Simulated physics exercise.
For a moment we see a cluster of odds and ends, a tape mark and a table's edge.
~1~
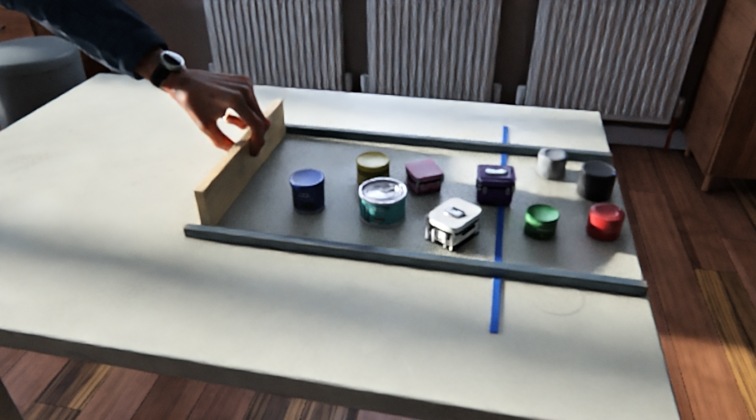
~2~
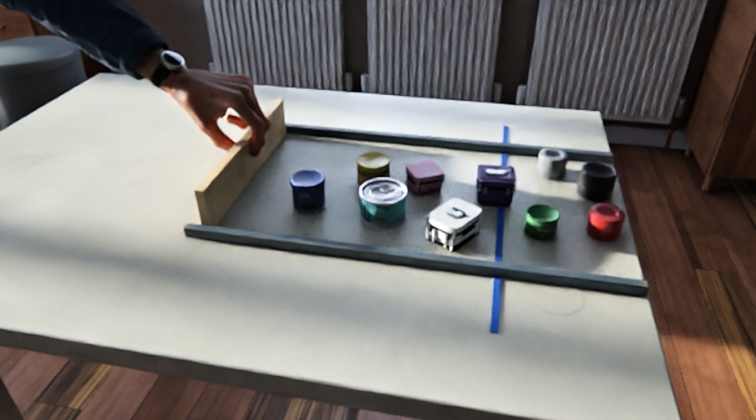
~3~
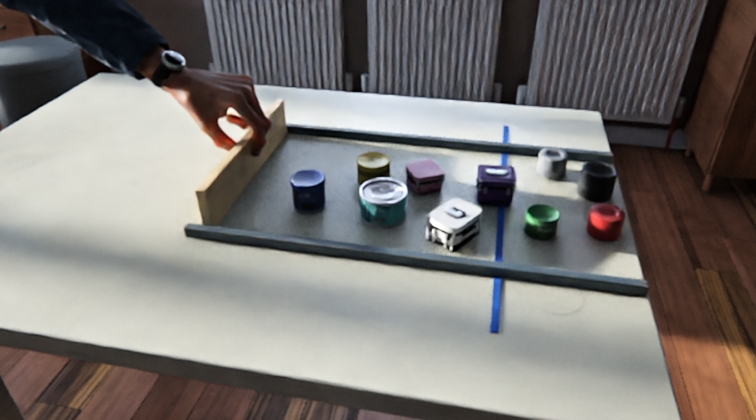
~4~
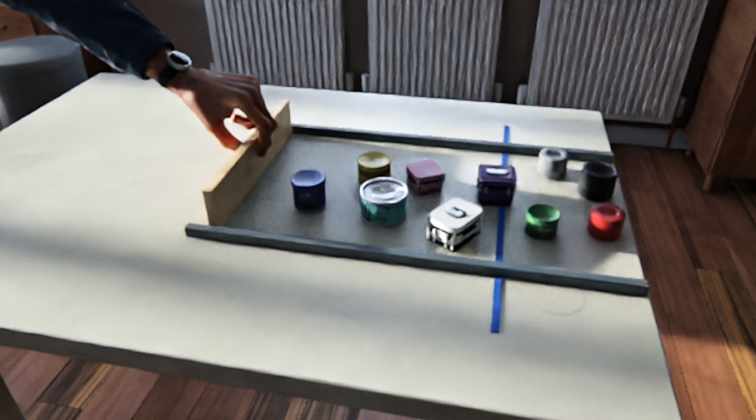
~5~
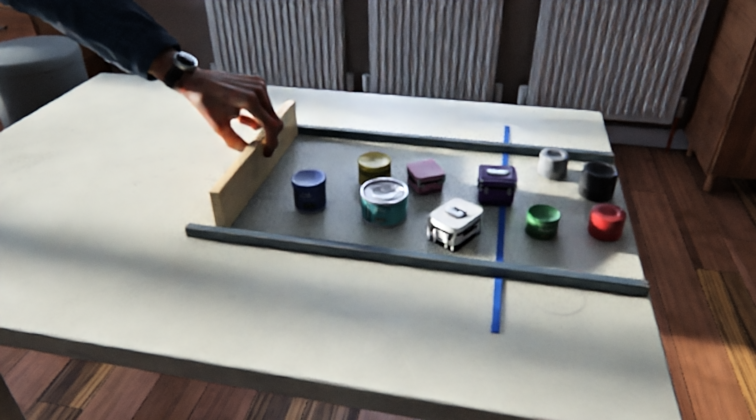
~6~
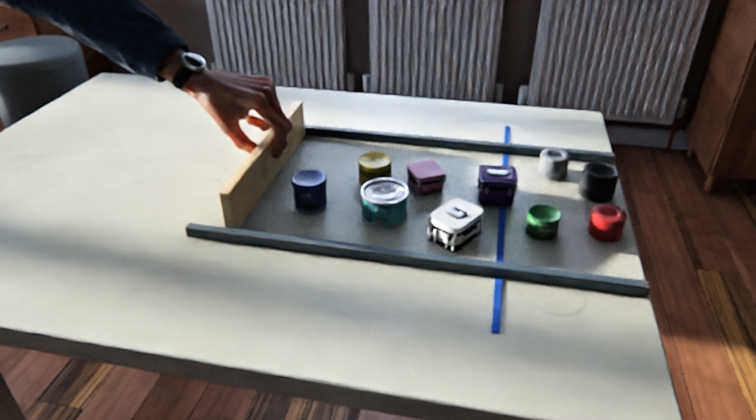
On a pale table, a hand slides a wooden board slightly right toward small colourful containers.
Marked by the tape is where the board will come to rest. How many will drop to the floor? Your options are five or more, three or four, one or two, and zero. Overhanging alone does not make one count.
My pick is zero.
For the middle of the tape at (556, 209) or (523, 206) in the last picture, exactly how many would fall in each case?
Ending up on the floor: First try 3, second try 1.
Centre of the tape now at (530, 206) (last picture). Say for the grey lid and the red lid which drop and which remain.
Grey lid: Still there. Red lid: Over the edge.
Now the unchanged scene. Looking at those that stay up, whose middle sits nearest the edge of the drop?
The red lid finishes nearest.
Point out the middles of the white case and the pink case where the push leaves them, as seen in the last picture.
The white case stops around (527, 248); the pink case around (557, 190).
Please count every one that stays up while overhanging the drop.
Things overhanging at the end: 1.
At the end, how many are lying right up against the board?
3 in contact.
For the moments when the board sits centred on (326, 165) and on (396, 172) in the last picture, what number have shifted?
1 by the first point, 5 by the second.
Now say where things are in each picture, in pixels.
The first picture shows red lid (605, 222); black lid (596, 182); grey lid (552, 163); board (247, 157); tape (501, 203).
The second picture shows black lid (597, 181); yellow tub (373, 170).
The third picture shows grey lid (552, 164); green tub (541, 222).
The fourth picture shows red lid (606, 222); board (254, 157).
The fifth picture shows black lid (598, 181); turquoise pot (384, 203).
The sixth picture shows red lid (607, 222); black lid (599, 182); grey lid (554, 164); board (269, 159); tape (503, 203).
A little later, none off yet; red lid at rest near (607, 222); black lid at rest near (599, 182); grey lid at rest near (554, 164).
When it is over, the number that fall off is zero.
